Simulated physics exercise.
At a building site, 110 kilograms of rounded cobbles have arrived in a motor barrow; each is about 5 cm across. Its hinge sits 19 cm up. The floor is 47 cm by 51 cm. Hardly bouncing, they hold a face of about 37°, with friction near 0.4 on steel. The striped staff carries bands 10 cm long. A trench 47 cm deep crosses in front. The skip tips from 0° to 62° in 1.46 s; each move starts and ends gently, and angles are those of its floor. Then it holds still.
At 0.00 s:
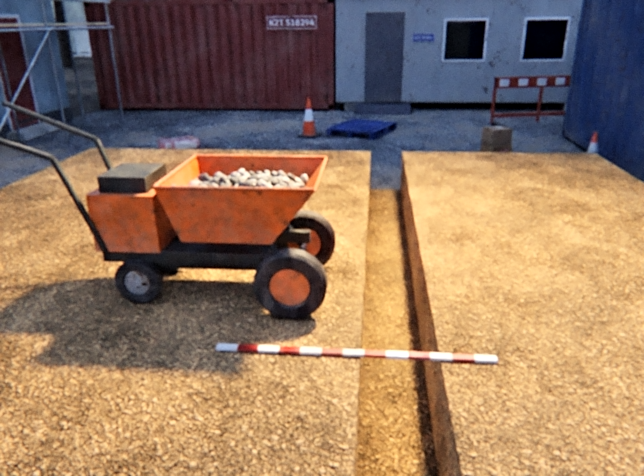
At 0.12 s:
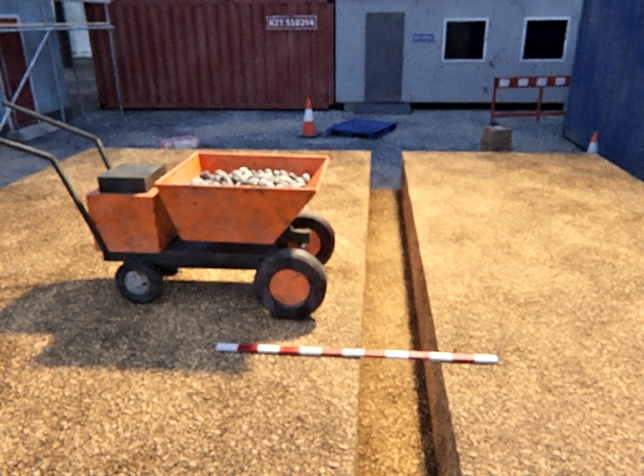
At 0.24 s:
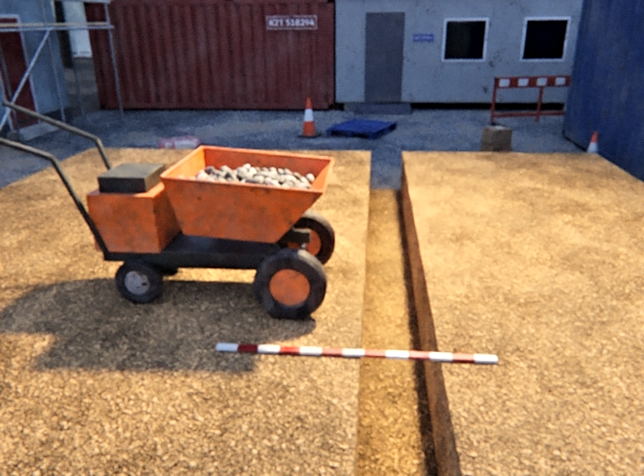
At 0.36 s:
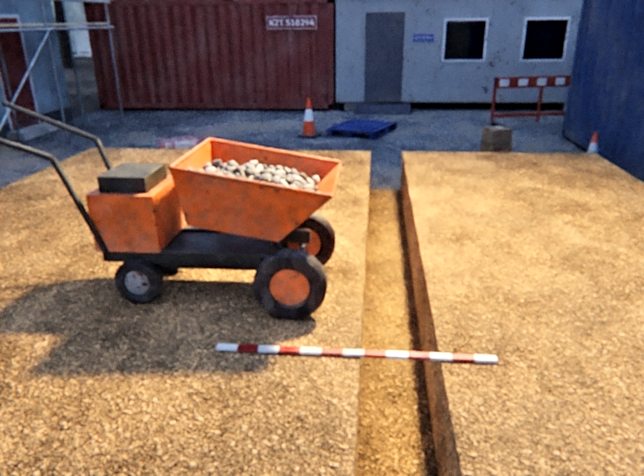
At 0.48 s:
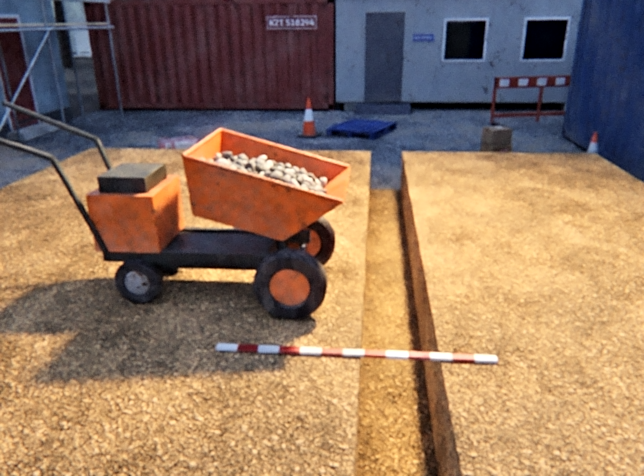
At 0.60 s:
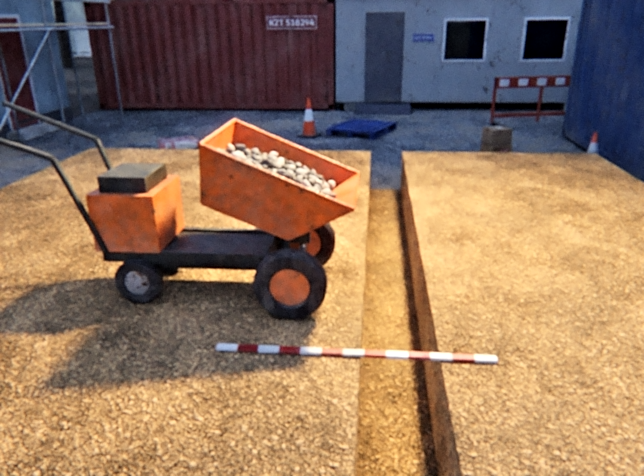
The orange skip of a small dumper loaded with pale stones tilted steadily forward to the right, its back end rising, while the wheels stayed still beside a trench and a red-and-white striped staff.
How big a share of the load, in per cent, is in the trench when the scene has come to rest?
A share of about 56 percent.
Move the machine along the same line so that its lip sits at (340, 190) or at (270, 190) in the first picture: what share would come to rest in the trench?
First some 35, then 80 per cent.
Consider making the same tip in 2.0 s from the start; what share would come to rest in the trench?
Probably about 65 in a hundred.
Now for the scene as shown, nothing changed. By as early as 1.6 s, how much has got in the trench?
I'd say near 15 per cent at that time.
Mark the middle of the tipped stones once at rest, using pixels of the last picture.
I'd point to around (411, 354).
After 1.1 s the floor is at 53°; 100 % in the skip; the foremost stones are at (373, 228).
After 1.6 s the floor is at 62°; 82 % in the skip, 13 % in the trench, 5 % past the trench; the foremost stones are at (447, 278).
After 1.9 s the floor is at 62°; 54 % in the skip, 26 % in the trench, 20 % past the trench; the foremost stones are at (521, 299).
After 3.9 s the floor is at 62°; 22 % in the skip, 56 % in the trench, 22 % past the trench; the foremost stones are at (570, 307).
